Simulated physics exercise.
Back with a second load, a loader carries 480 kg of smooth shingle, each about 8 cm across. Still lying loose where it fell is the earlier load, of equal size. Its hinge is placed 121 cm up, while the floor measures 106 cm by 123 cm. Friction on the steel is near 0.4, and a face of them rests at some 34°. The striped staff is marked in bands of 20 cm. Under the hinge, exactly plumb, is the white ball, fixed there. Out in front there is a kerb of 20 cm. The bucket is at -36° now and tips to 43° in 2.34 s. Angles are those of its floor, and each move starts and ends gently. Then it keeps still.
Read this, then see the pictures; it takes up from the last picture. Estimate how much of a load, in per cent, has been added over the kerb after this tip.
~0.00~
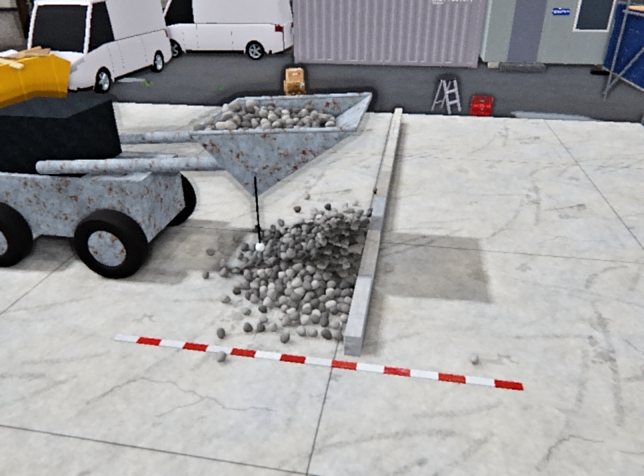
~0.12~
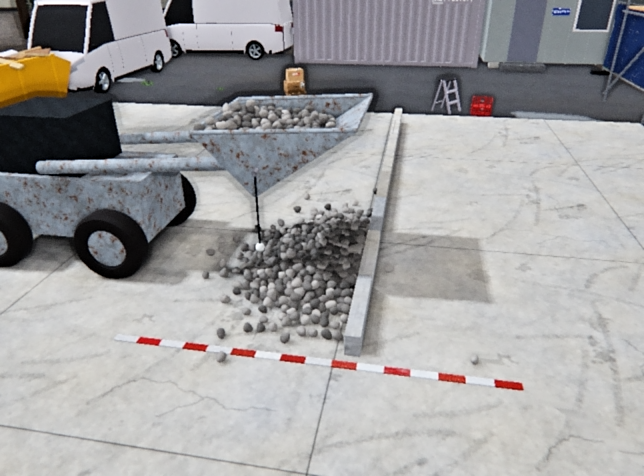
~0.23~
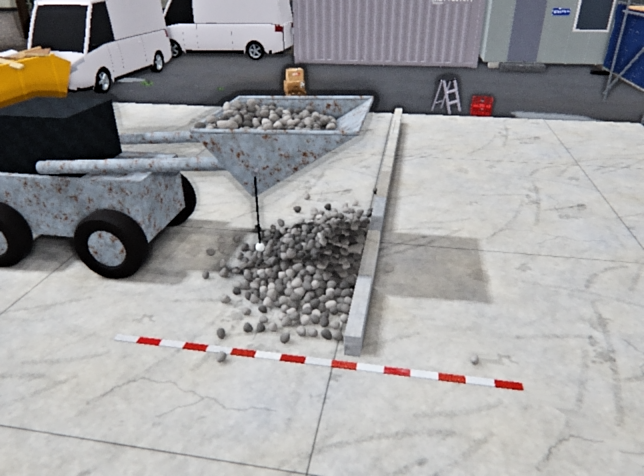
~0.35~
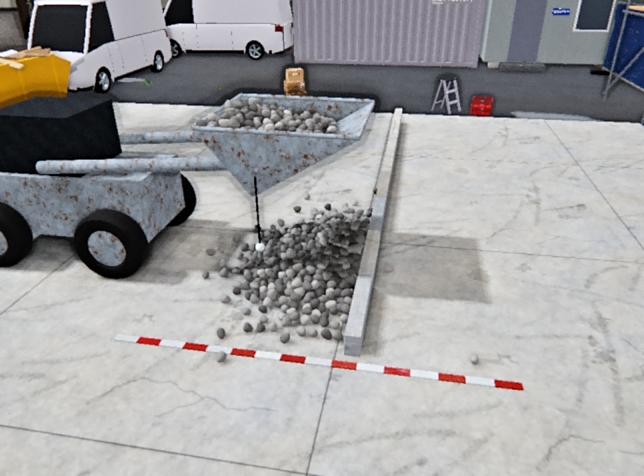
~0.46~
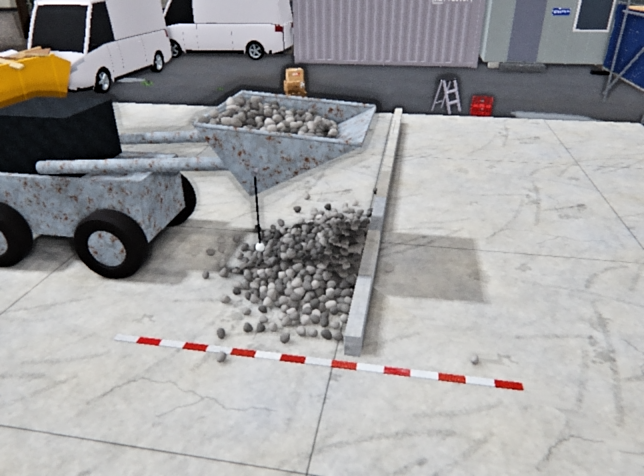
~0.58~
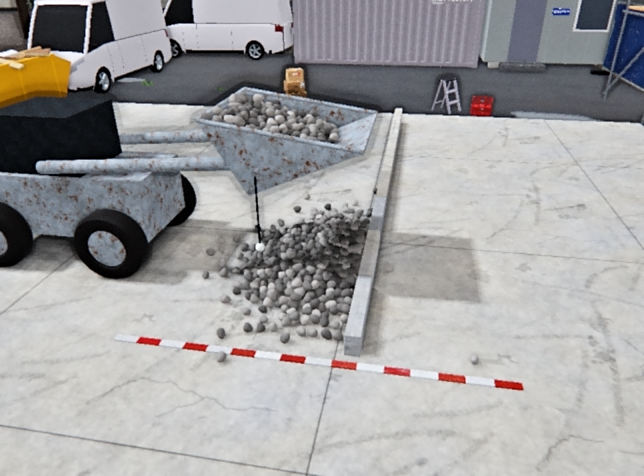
Roughly 58 per cent of a load has been added.
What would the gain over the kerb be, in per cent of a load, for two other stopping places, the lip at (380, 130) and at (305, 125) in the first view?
First place about 85 %, second about 10 %.
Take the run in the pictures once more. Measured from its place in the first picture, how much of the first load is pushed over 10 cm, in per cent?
Roughly 0 % of them.
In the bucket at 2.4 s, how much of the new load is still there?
Close to 5 in a hundred.
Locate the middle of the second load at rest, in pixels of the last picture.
(388, 260).
After 1.8 s the floor is at 31°; in per cent of one load, 88 in the bucket, 111 on this side of the kerb; the foremost stones are at (386, 241).
After 2.4 s the floor is at 43°; in per cent of one load, 6 in the bucket, 149 on this side of the kerb, 44 over the kerb; the foremost stones are at (489, 277).
After 2.8 s the floor is at 43°; in per cent of one load, 0 in the bucket, 144 on this side of the kerb, 56 over the kerb; the foremost stones are at (537, 277).
After 5.5 s the floor is at 43°; in per cent of one load, 0 in the bucket, 141 on this side of the kerb, 58 over the kerb; the foremost stones are at (573, 278). Net gain over the kerb, 58.
